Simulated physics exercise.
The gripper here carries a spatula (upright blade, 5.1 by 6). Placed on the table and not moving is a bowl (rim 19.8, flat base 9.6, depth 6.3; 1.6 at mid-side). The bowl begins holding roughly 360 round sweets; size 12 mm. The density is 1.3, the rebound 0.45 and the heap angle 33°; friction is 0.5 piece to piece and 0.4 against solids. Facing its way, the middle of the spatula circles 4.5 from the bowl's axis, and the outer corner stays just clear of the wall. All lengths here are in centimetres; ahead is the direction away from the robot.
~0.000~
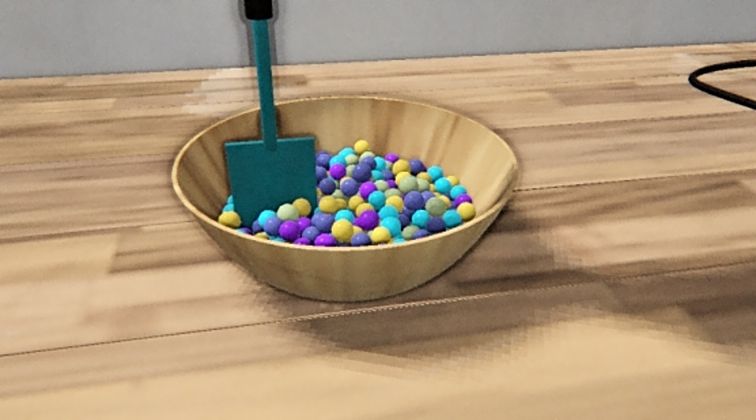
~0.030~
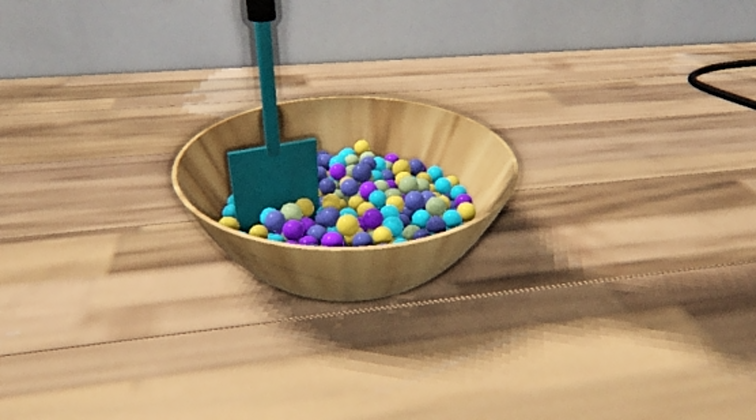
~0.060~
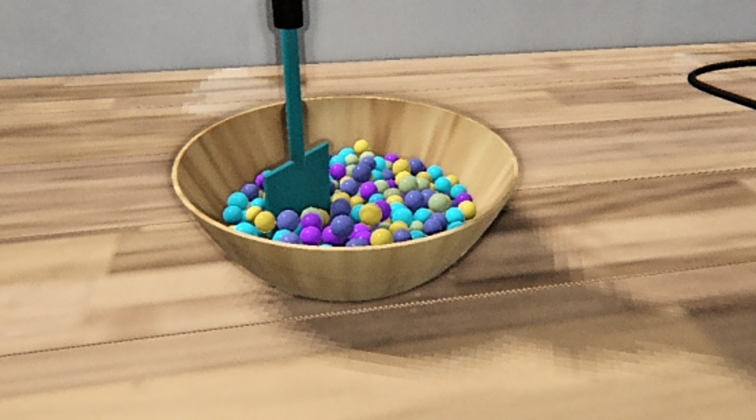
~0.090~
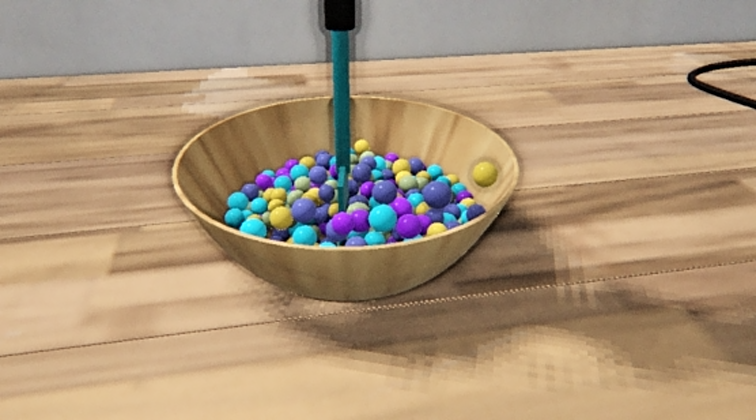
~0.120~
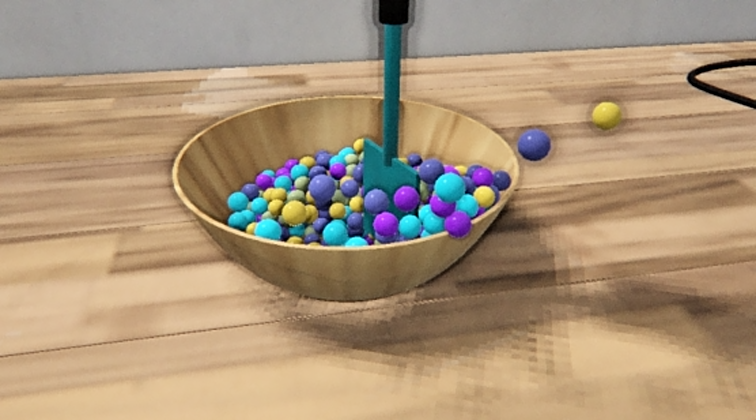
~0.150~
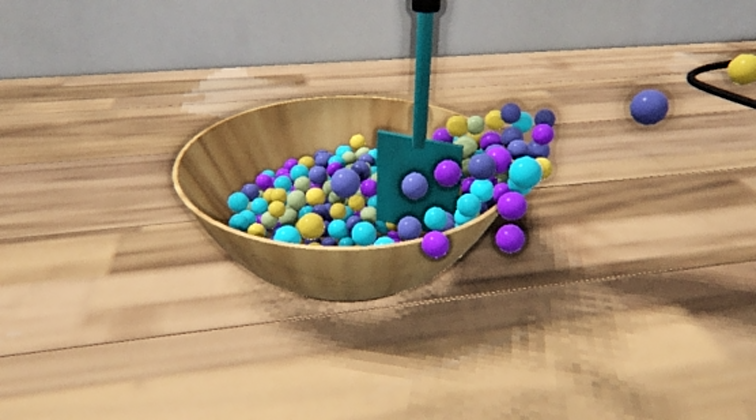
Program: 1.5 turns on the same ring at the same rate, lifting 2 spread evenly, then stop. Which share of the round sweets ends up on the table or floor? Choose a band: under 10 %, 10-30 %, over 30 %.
Band: Over 30 %.
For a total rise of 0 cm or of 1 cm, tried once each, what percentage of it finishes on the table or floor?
Estimates: 55 % then 50 %.
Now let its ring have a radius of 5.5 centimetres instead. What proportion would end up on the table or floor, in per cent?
Near 20 %.
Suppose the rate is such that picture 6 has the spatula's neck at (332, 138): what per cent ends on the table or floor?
Close to 10 in a hundred.
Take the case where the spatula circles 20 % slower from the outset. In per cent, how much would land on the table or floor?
Then roughly 35 %.
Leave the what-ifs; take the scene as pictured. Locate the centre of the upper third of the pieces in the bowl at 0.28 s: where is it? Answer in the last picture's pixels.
The top third is centred near (286, 136) in the last picture.
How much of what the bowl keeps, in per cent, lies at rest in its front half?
About 50 %.
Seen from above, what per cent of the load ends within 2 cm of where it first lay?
Around 15 in a hundred, roughly.
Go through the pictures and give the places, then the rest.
The spatula neck at (268, 117), 0° round; upper third of the load around (354, 198), from x 230 to 465, top at y 150; 355 in the bowl, in the first frame.
The spatula neck at (271, 121), 13° round; upper third of the load around (352, 201), from x 230 to 465, top at y 150, in the second frame.
The spatula neck at (296, 133), 45° round; upper third of the load around (361, 214), from x 235 to 465, top at y 150, in the third frame.
The spatula neck at (343, 137), 78° round; upper third of the load around (383, 215), from x 235 to 485, top at y 150; 352 in the bowl, 3 in flight or on the tool, in the fourth frame.
The spatula neck at (391, 129), 112° round; upper third of the load around (426, 196), from x 240 to 605, top at y 115; 347 in the bowl, 8 in flight or on the tool, in the fifth frame.
The spatula neck at (421, 113), 145° round; upper third of the load around (458, 173), from x 240 to 745, top at y 70; 338 in the bowl, 17 in flight or on the tool, in the sixth frame.
After 0.28 s, 294° round, highest piece 14 above the table; 270 in the bowl, 11 on the table or floor, 74 in flight or on the tool.
After 0.42 s, 83° round, highest piece 12 above the table; 222 in the bowl, 89 on the table or floor, 44 in flight or on the tool.
After 0.68 s, 180° round, highest piece 5 above the table; 216 in the bowl, 139 on the table or floor.
After 1.38 s, 180° round, highest piece 5 above the table; 216 in the bowl, 139 on the table or floor.
In the end, 216 in the bowl, 139 on the table or floor. That is 39 % on the table or floor.
